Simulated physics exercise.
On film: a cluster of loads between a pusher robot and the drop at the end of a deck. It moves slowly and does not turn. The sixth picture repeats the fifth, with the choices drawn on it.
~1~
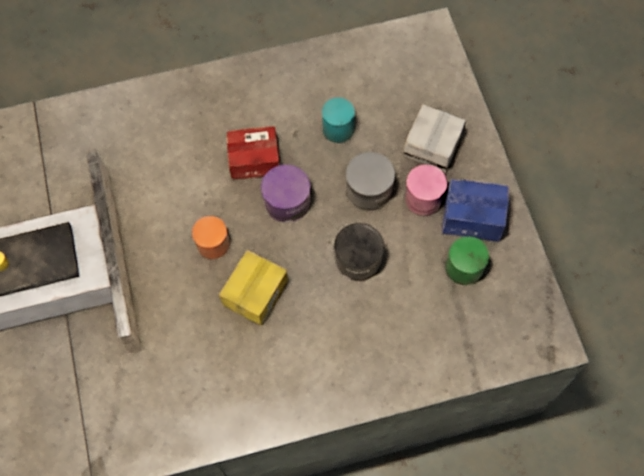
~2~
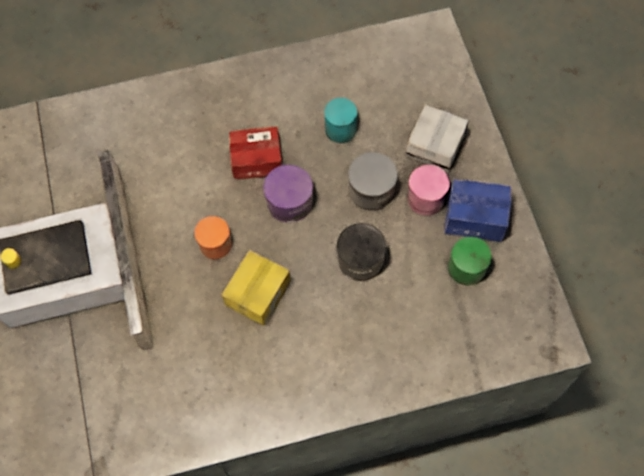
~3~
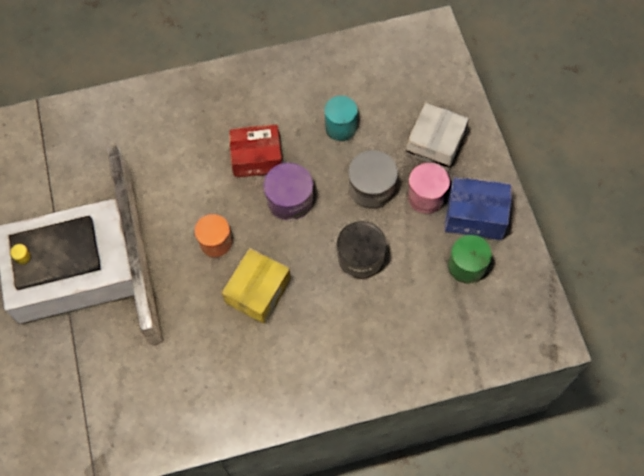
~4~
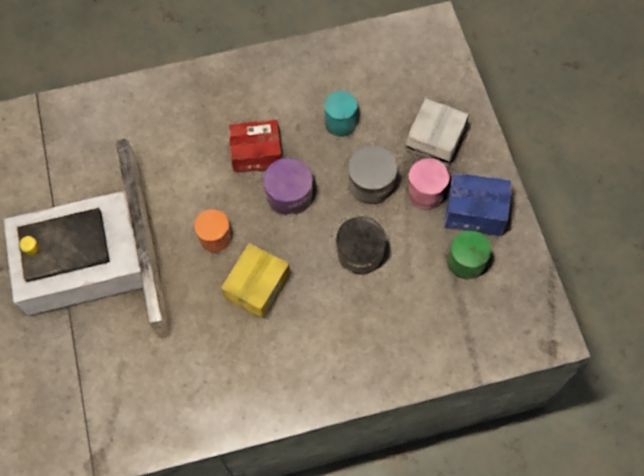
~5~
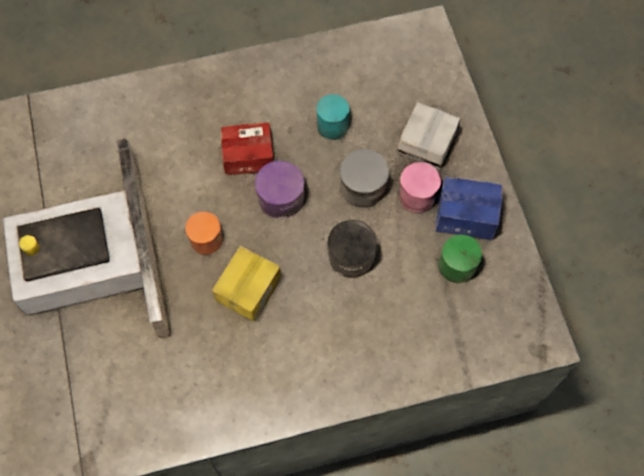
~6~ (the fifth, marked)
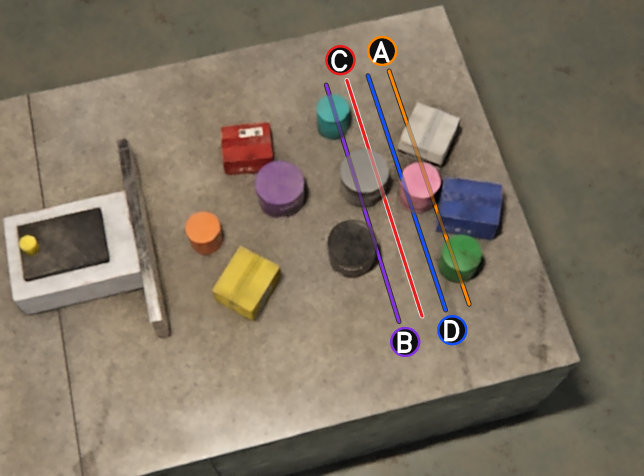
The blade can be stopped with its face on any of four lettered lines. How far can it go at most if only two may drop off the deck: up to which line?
Up to line A.
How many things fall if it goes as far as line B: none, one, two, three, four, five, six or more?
By then, none.
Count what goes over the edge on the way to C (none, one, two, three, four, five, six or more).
By then, none.
On the marked copy, A at (427, 181); B at (360, 196); C at (382, 191); D at (405, 186).
Following A. Soon after the start, robot (177, 217); red box (260, 145); yellow parcel (300, 266).
Later, robot (282, 193); blue parcel (481, 208); white box (436, 129).
In the end, robot (362, 174); white box over the edge; blue parcel (520, 195); one fallen.
As for the rest, B is within the limit but short; C is within the limit but short; D is within the limit but short.
